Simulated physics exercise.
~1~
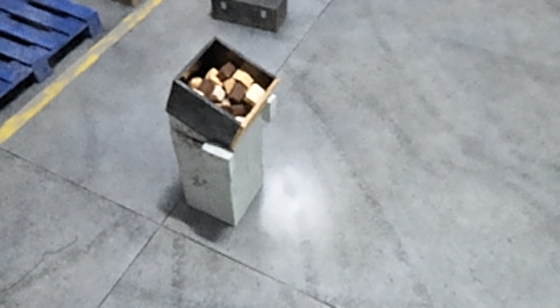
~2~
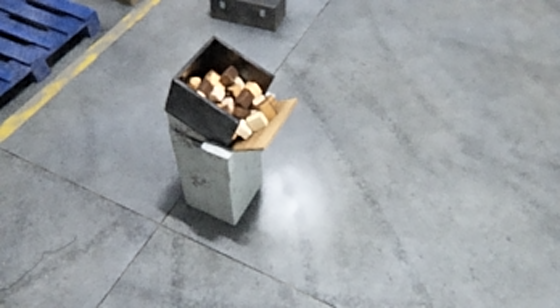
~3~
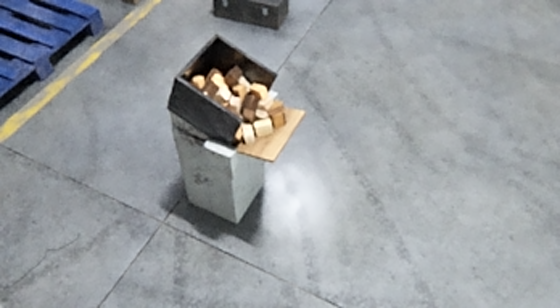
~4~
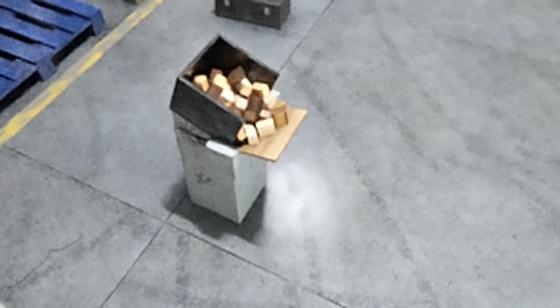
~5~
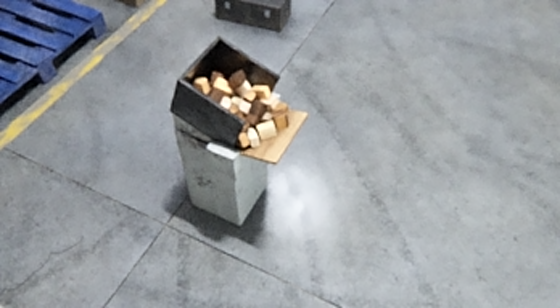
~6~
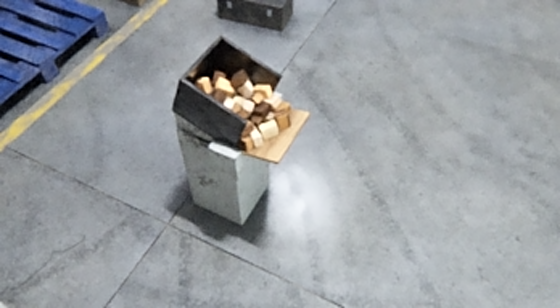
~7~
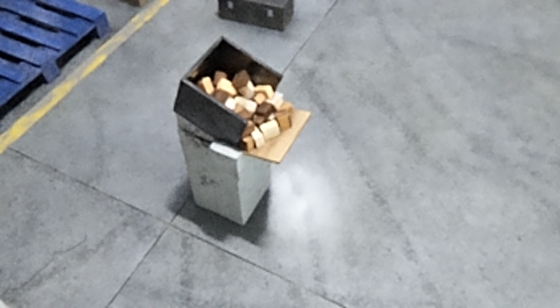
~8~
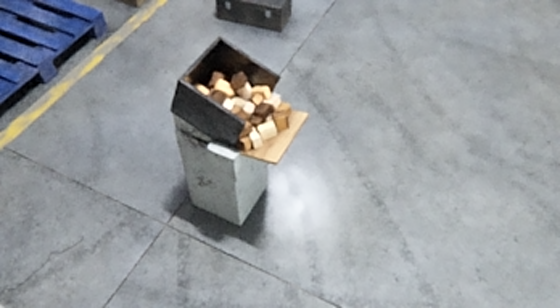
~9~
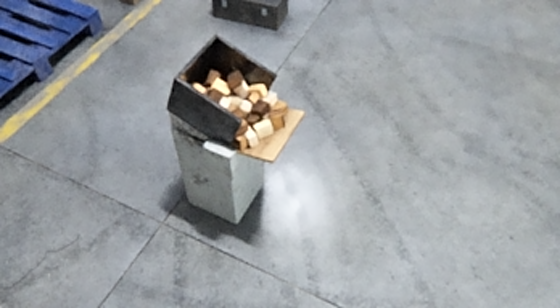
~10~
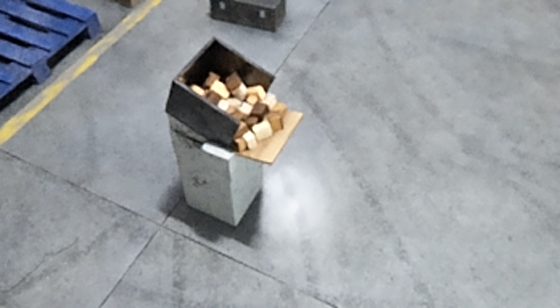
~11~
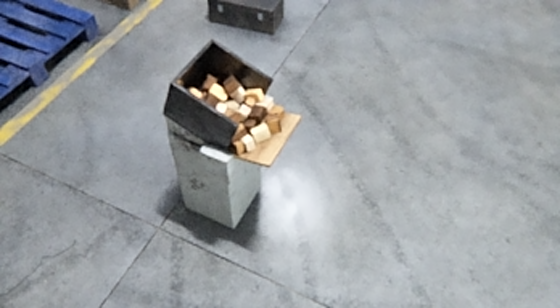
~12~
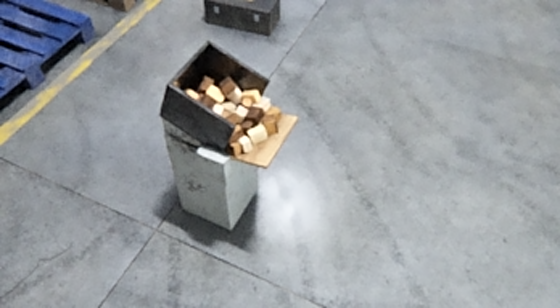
A flap on a tilted black bin lowers, and the wooden blocks slump but stay put.
